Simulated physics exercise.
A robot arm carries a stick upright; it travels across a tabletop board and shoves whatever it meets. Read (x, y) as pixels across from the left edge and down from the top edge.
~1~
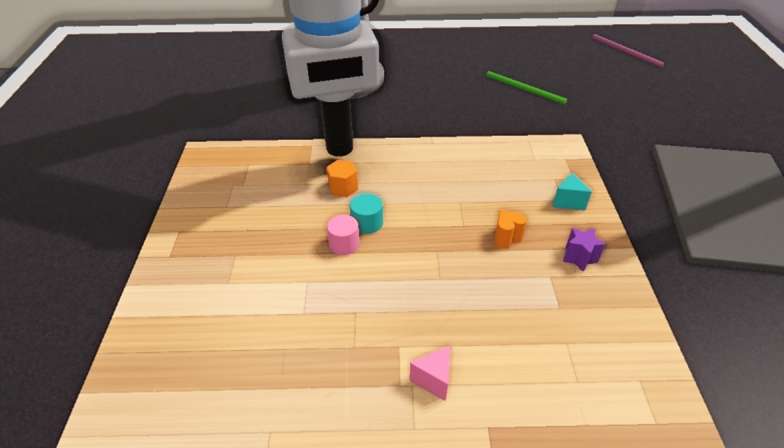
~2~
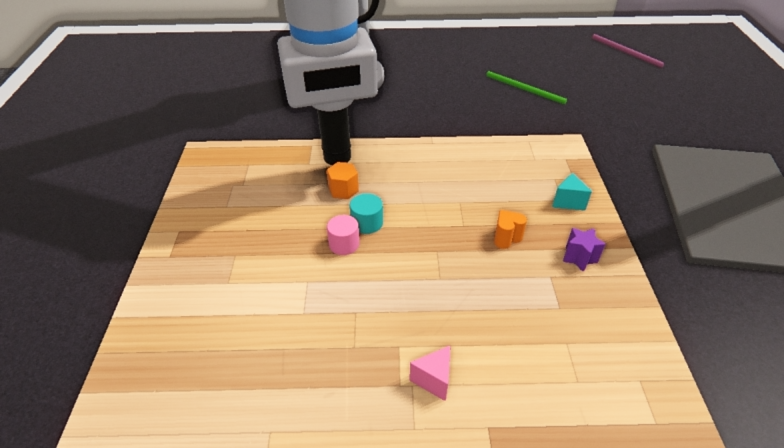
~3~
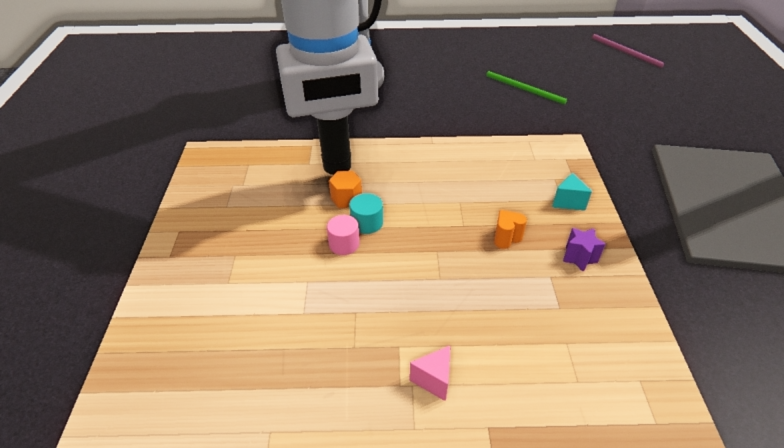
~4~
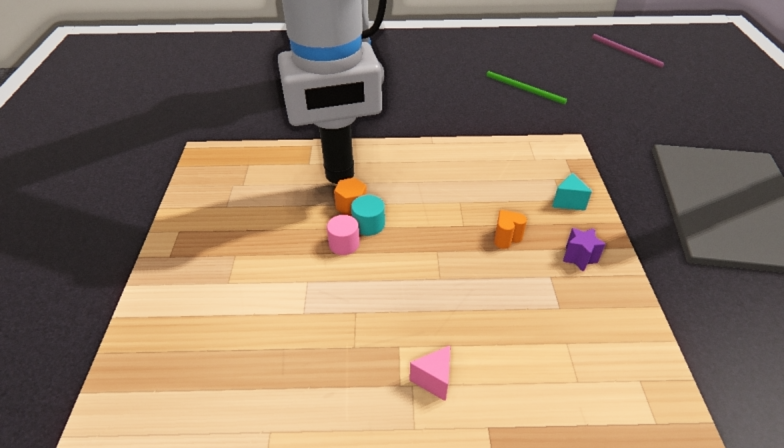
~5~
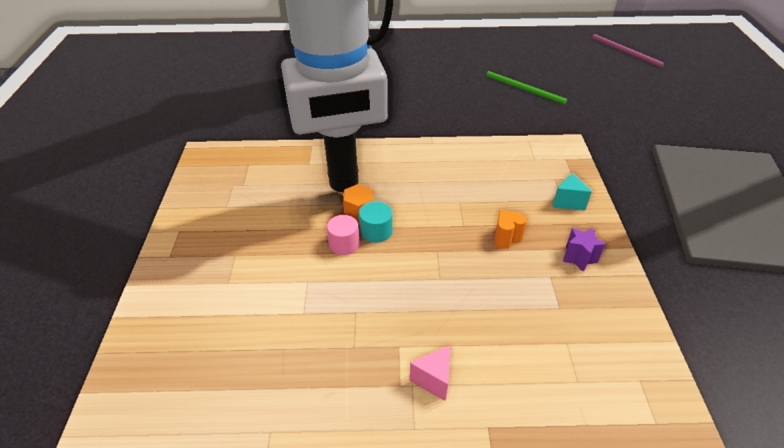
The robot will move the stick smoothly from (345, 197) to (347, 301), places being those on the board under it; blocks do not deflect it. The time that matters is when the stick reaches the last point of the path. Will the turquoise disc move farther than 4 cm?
Yes - that is the case.
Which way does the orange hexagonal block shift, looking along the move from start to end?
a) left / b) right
Answer: A.
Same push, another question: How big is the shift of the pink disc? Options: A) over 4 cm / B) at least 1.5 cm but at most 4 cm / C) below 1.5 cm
Choice A: Over 4 cm.
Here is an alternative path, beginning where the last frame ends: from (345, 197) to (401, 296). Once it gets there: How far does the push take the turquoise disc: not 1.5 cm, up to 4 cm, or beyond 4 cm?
The answer is over 4 cm.
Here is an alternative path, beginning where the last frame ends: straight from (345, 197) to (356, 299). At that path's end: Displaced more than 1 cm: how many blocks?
3 or more blocks.
On the path given first. One third of the way, stick at (344, 215); pink disc at (342, 231); orange hexagonal block at (371, 219), turned 40° anticlockwise; turquoise disc at (400, 230).
Two thirds of the way, stick at (345, 249); pink disc at (338, 269); orange hexagonal block at (376, 230), turned 65° anticlockwise; turquoise disc at (410, 234).
At the end, stick at (345, 288); pink disc at (330, 310); orange hexagonal block at (376, 230), turned 65° anticlockwise; turquoise disc at (410, 234).
